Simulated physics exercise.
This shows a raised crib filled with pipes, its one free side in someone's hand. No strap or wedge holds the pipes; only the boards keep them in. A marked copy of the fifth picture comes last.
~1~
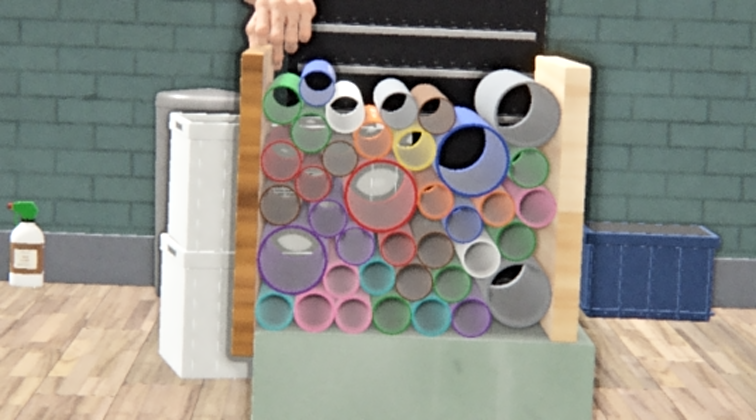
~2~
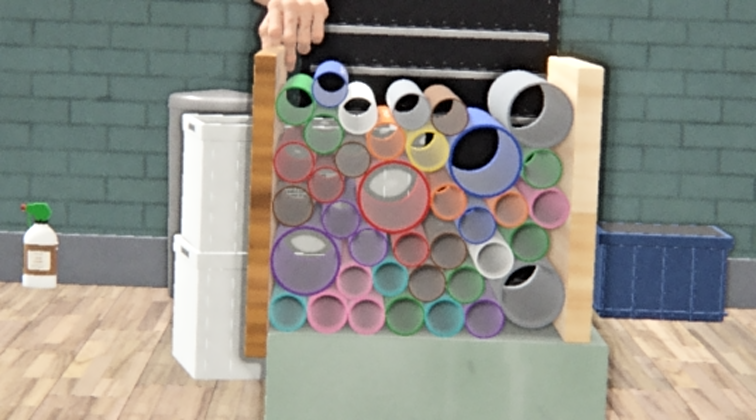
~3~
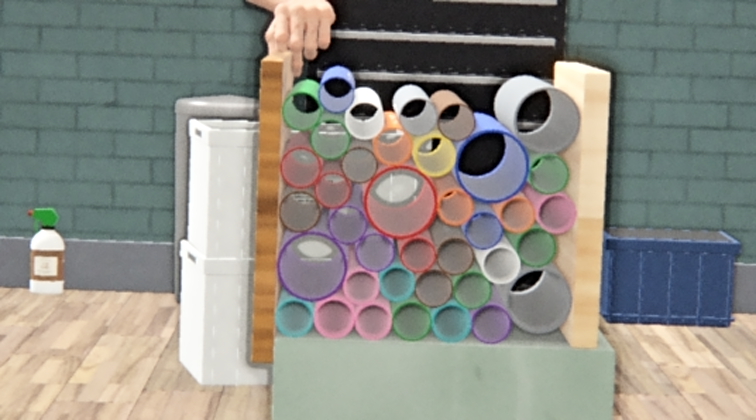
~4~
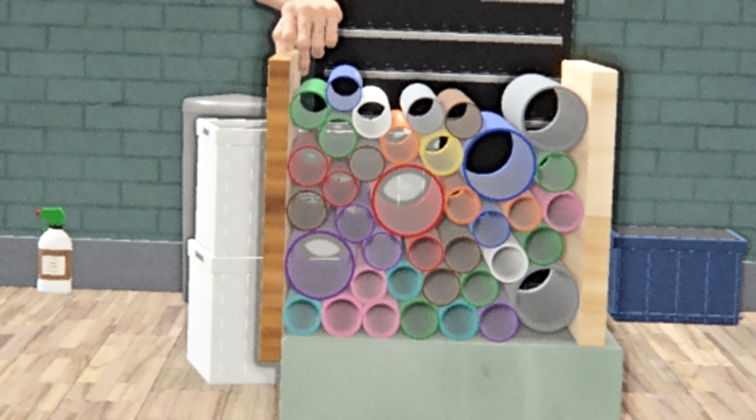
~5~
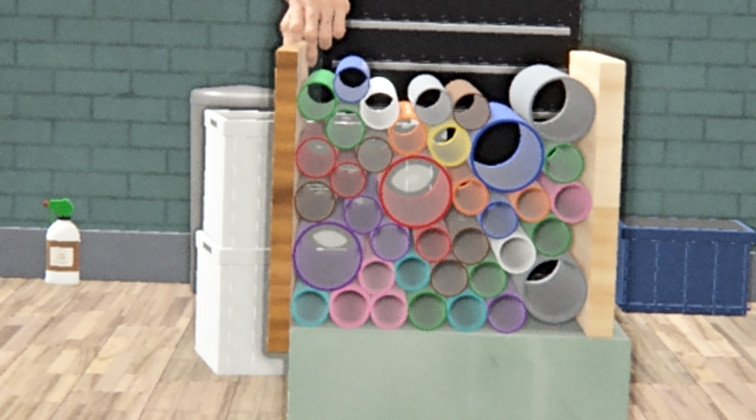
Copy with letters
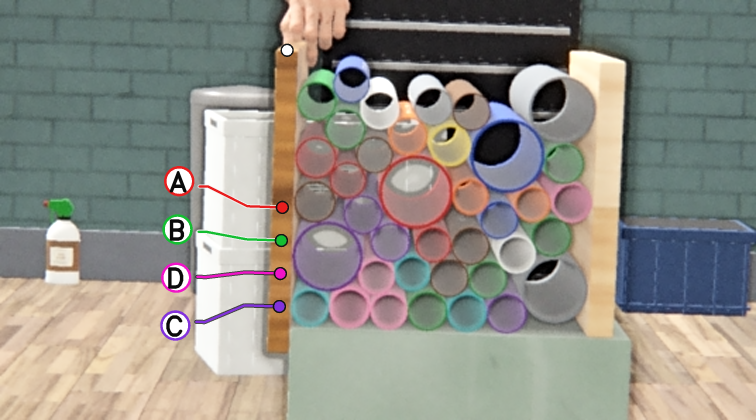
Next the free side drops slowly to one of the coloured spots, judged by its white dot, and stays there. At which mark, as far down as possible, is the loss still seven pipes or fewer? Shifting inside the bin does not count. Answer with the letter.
The lowest mark that will do is A.
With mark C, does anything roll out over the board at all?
At C: Yes.
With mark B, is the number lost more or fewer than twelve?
At B, fewer than twelve.
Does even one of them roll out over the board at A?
At A: Yes.
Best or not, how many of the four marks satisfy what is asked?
One of the four.
On the copy, A at (283, 207); B at (282, 240); C at (280, 307); D at (281, 274); the white dot at (287, 50).
On A. First, top of the board (296, 123).
Then, top of the board (294, 206).
Finally, top of the board (294, 207), five out over the board.
By contrast, B more than seven out over the board; C more than seven out over the board; D more than seven out over the board.
